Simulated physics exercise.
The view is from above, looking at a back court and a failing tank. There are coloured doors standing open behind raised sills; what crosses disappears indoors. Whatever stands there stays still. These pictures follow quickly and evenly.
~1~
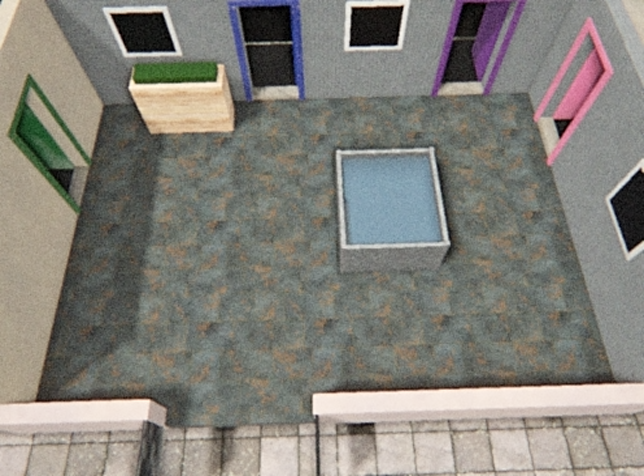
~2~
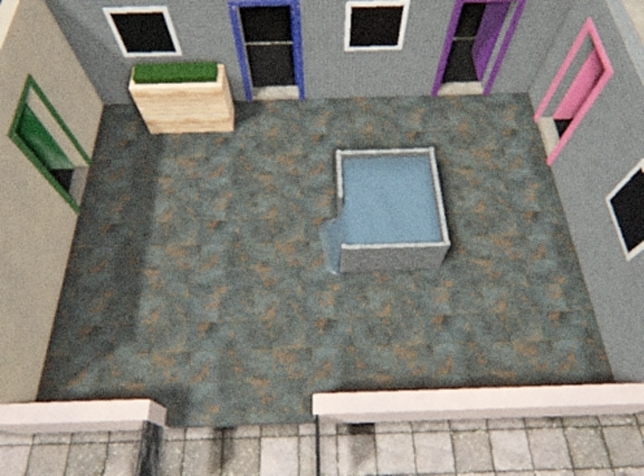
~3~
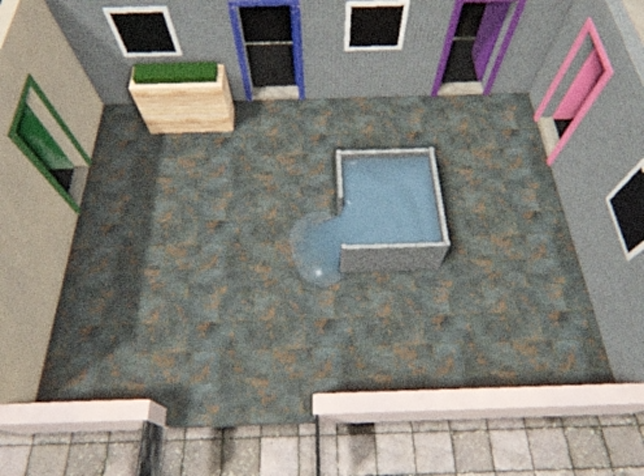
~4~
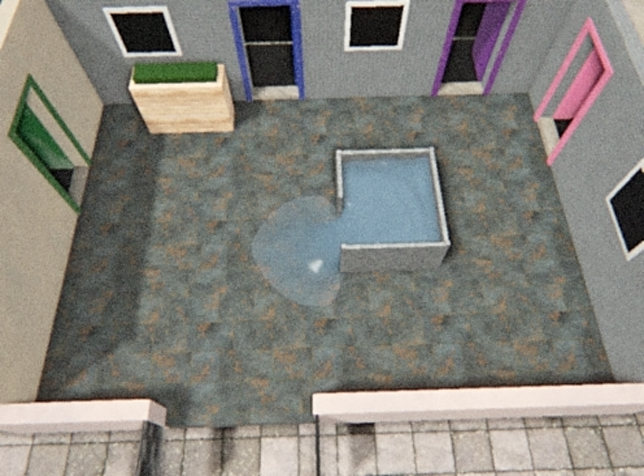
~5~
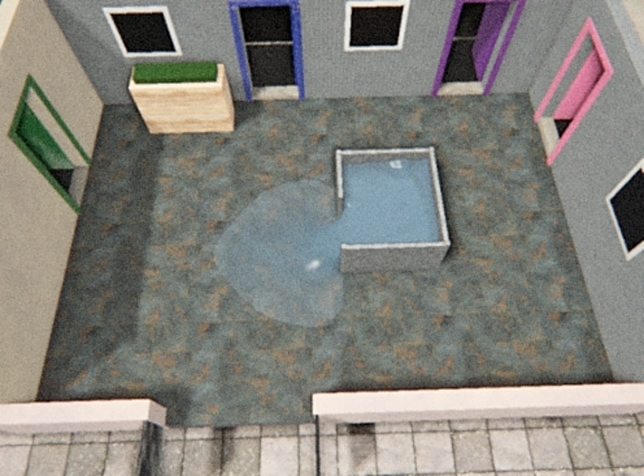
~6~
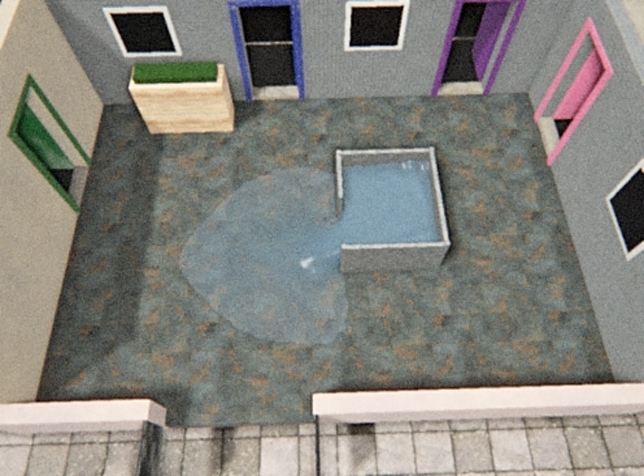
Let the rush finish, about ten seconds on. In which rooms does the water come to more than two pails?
Behind the green door, more than two pails; behind the pink door, two pails or fewer; behind the blue door, two pails or fewer; behind the purple door, two pails or fewer.
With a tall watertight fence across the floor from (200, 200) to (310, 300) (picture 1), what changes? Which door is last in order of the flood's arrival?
Result: The pink-painted one.
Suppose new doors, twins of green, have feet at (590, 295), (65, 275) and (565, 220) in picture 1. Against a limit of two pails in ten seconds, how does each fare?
Taking them as listed, the first doesn't reach the limit, the second gets past the limit and the third doesn't reach the limit.
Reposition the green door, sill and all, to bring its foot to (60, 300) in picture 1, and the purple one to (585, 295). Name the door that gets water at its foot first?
Answer: The green-painted one.
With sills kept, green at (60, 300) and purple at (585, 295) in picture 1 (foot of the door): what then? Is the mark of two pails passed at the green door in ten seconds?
My take is that the green door gets beyond it.
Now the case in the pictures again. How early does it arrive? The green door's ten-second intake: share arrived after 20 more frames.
It works out at roughly 50 percent of the ten-second total.
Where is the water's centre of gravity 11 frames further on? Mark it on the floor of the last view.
My guess is about (267, 249).
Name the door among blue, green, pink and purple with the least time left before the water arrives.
The green one is the one.
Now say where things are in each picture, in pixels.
The first frame shows still water in the open tank at (389, 199).
In the second frame, the front is at (330, 222), out from the gap at (343, 239).
In the third frame, water pours out at (343, 240) and has run to (295, 233).
In the fourth frame, the front is at (259, 237), out from the gap at (343, 240).
In the fifth frame, the front is at (218, 257), out from the gap at (343, 240).
In the sixth frame, water pours out at (343, 240) and has run to (185, 265).
A moment on, water covers 35 % of the floor; the green door not reached, the pink door not reached, the blue door not reached, the purple door not reached.
Next, water covers 45 % of the floor; the green door under two buckets in, the pink door not reached, the blue door not reached, the purple door not reached.
Then, water covers 45 % of the floor; the green door over two buckets in, the pink door not reached, the blue door wet at the sill, nothing in, the purple door not reached.
Later, water covers 45 % of the floor; the green door far over two buckets in, the pink door not reached, the blue door wet at the sill, nothing in, the purple door not reached.
In the end, water covers 65 % of the floor; the green door far over two buckets in, the pink door not reached, the blue door wet at the sill, nothing in, the purple door not reached.
